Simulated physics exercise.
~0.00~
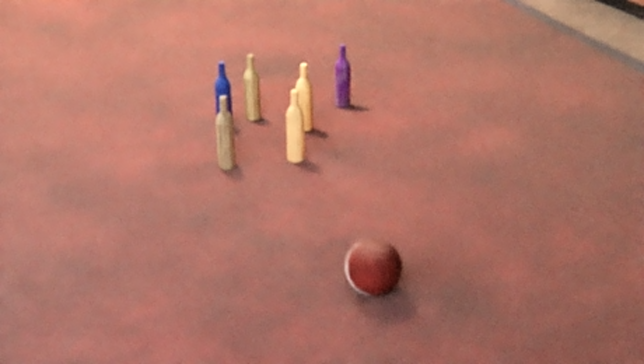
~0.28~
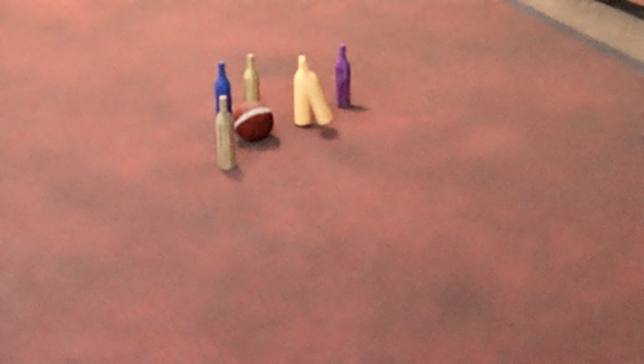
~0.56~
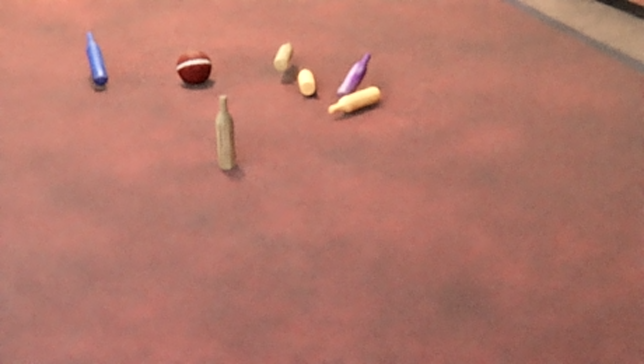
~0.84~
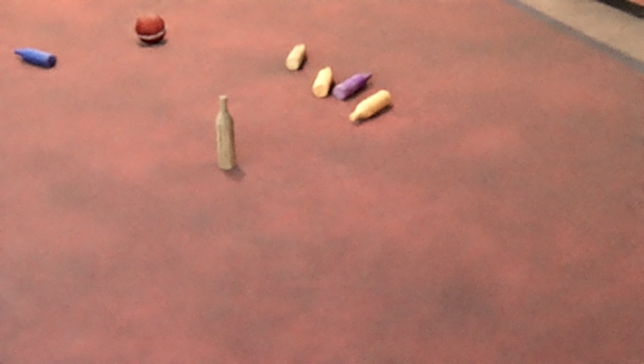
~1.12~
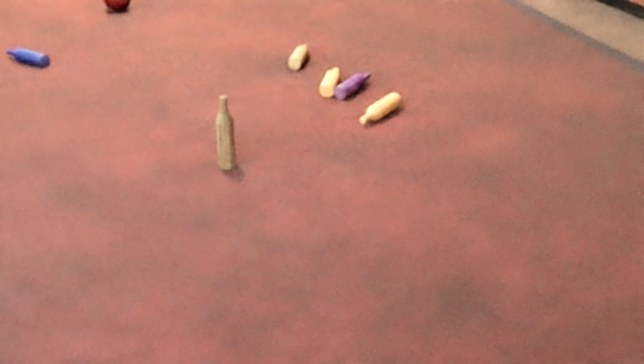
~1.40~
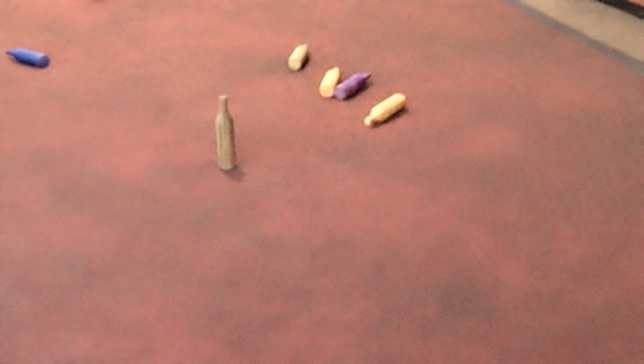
A dark red ball with a pale stripe rolled away up a reddish floor into six bottle-shaped skittles, scattering the blue, purple and cream ones, then rolled out of view at the upper left, leaving five lying down and one tan skittle standing.
